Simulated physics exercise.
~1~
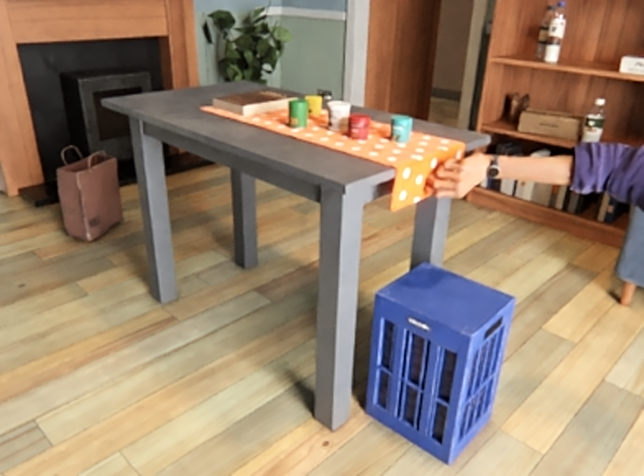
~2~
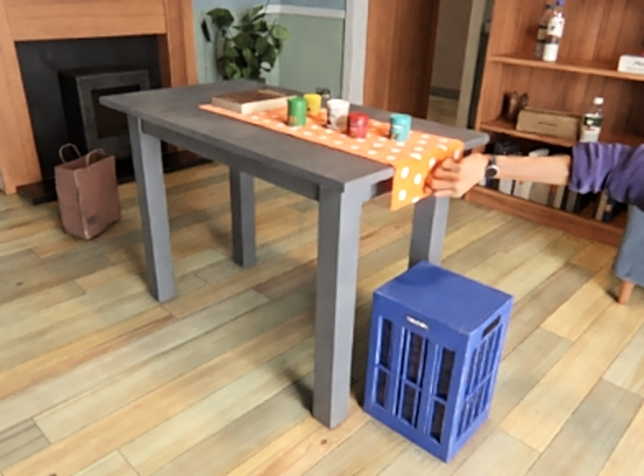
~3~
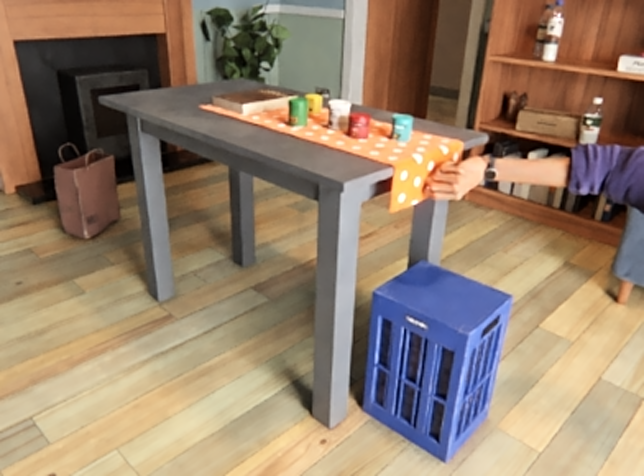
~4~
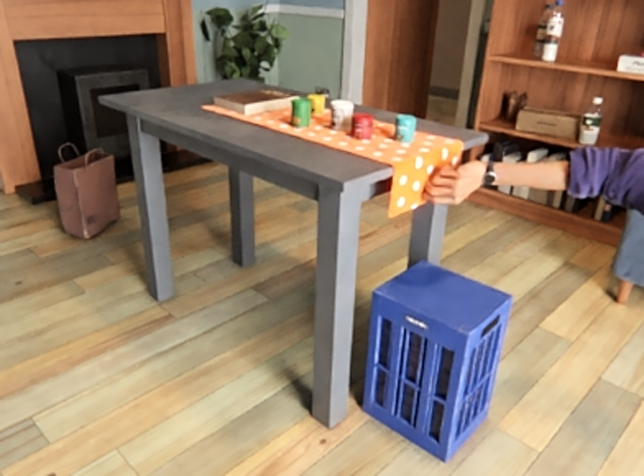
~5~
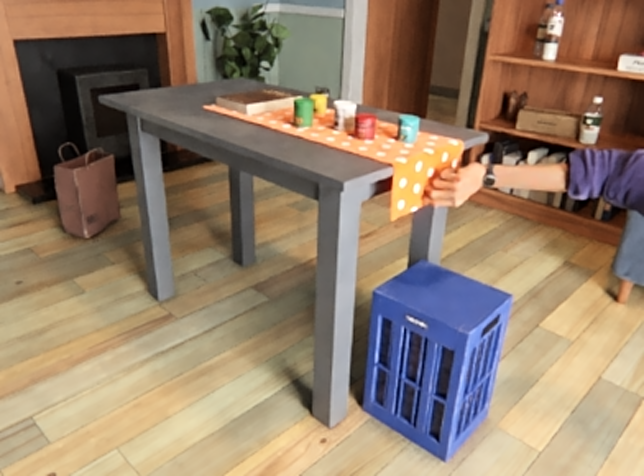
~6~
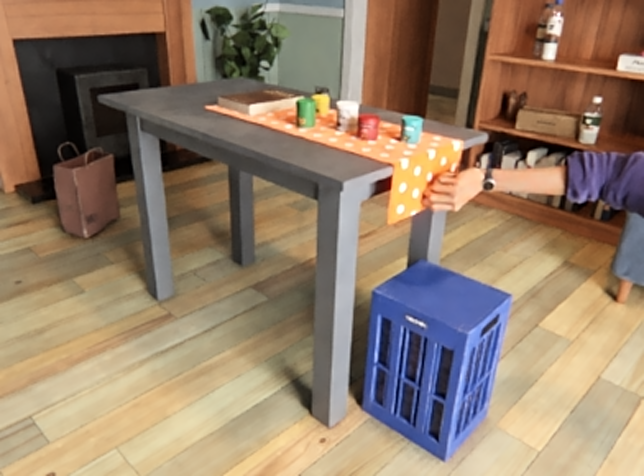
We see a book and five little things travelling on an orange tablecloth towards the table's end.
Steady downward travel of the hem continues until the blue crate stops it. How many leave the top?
The top is going to lose a pair of items.
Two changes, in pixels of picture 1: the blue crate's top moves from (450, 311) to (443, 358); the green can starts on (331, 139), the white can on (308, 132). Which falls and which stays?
The green can does not stay aboard, and the white can does not stay aboard.
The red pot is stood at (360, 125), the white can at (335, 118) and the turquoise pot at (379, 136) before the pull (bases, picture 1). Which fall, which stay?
Red pot - stays aboard, white can - stays aboard, turquoise pot - leaves the top.
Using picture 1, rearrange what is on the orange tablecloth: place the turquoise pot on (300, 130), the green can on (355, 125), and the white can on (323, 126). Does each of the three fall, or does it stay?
The turquoise pot would stay in place, the green can would stay in place, the white can would stay in place.
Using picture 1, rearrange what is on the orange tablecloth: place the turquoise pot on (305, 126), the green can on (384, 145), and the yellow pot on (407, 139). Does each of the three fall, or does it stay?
The turquoise pot ends up on top, the green can ends up off and the yellow pot ends up off.
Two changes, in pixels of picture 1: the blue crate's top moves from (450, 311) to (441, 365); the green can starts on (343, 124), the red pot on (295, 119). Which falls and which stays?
Green can is gone, red pot stays.
Soon after, hem near (423, 226); all still up.
After that, hem near (420, 256); turquoise pot gone.
And then, hem on the crate; turquoise pot and red pot gone.
In the end, hem on the crate; turquoise pot and red pot gone. The count of fallen things is two.
